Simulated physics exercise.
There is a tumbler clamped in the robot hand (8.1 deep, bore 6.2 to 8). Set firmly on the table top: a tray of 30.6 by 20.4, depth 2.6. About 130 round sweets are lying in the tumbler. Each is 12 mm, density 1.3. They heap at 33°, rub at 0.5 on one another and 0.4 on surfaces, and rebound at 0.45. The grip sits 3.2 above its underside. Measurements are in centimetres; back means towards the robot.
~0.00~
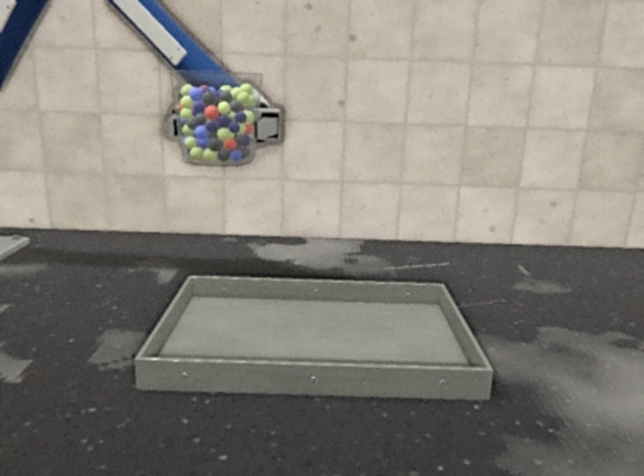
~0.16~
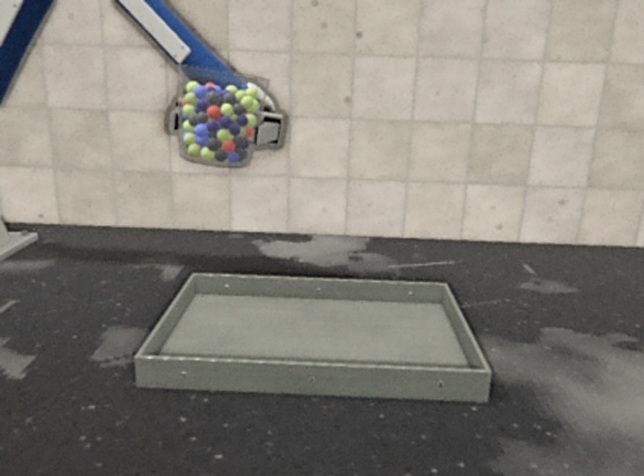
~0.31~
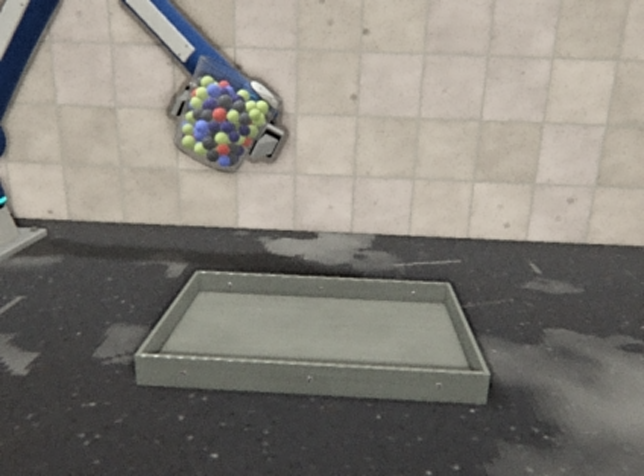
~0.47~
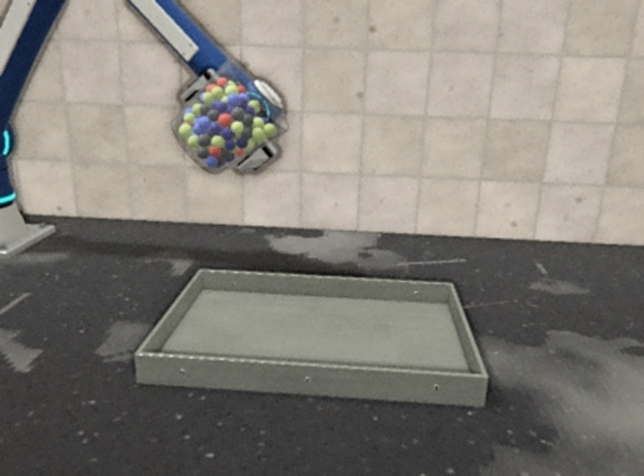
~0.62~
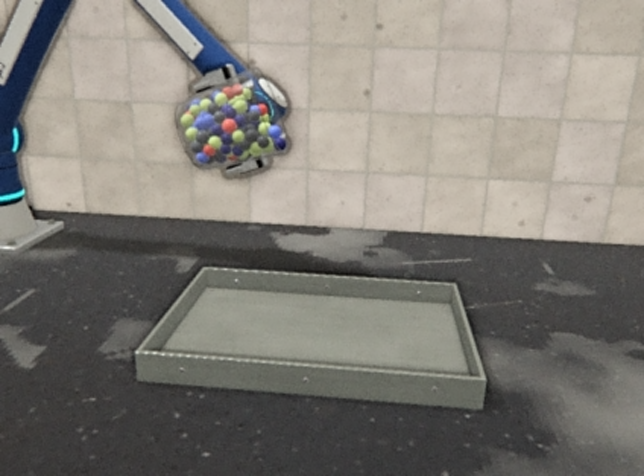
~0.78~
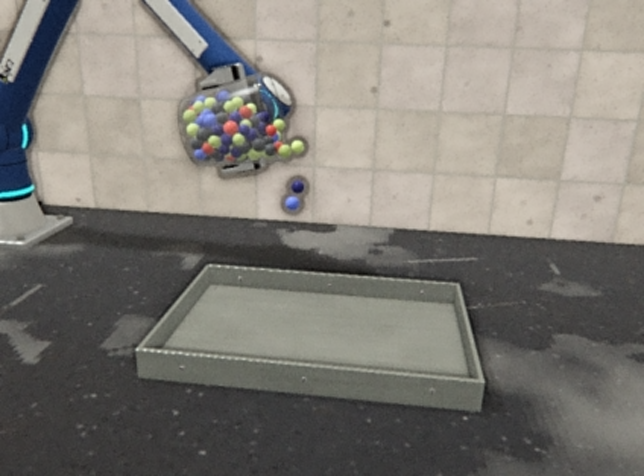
A robot arm tilts a clear tumbler of colourful balls rightward, and a few drop out.
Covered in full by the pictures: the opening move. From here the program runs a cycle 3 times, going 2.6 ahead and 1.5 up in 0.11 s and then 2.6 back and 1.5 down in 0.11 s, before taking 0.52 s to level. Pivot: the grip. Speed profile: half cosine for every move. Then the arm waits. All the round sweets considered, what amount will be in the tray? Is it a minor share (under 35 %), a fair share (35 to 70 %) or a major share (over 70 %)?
It is a major share.
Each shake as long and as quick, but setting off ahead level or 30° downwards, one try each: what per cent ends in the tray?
Estimates, in order: 70 % then 50 %.
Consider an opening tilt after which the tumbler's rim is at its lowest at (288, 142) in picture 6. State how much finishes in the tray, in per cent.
That comes to some 45 percent.
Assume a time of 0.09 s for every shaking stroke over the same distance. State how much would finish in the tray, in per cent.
It would come to around 90 %.
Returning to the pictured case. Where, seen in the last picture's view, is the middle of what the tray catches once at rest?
Roughly at (362, 334) in the last picture.
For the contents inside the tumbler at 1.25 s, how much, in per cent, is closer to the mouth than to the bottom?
I'd guess about 65 percent of it.
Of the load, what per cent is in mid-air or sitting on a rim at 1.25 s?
Roughly 22 percent.
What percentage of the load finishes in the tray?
Estimate: Near 80 %.
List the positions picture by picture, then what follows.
Tumbler middle at (218, 119), level; upper third of the load around (215, 102), from x 185 to 250, top at y 90; 132 in the tumbler, in the first picture.
Tumbler middle at (219, 119), tilted 7° forward; upper third of the load around (217, 101), from x 190 to 255, top at y 90, in the second picture.
Tumbler middle at (223, 119), tilted 27° forward; upper third of the load around (220, 103), from x 190 to 260, top at y 85, in the third picture.
Tumbler middle at (227, 122), tilted 50° forward; upper third of the load around (225, 106), from x 185 to 270, top at y 85, in the fourth picture.
Tumbler middle at (230, 125), tilted 70° forward; upper third of the load around (228, 109), from x 190 to 280, top at y 90, in the fifth picture.
Tumbler middle at (231, 125), tilted 77° forward; upper third of the load around (225, 112), from x 190 to 300, top at y 95; 130 in the tumbler, 2 in flight or on a rim, in the sixth picture.
By 1.25 s, tilted 77° forward, highest piece 22 above the table; 57 in the tray, 46 in the tumbler, 29 in flight or on a rim.
By 1.72 s, tilted 33° forward, highest piece 24 above the table; 104 in the tray, 28 in the tumbler.
By 2.16 s, level, highest piece 23 above the table; 104 in the tray, 28 in the tumbler.
By 3.21 s, level, highest piece 23 above the table; 104 in the tray, 28 in the tumbler.
Final count, 104 in the tray, 28 in the tumbler. That is 79 % in the tray.
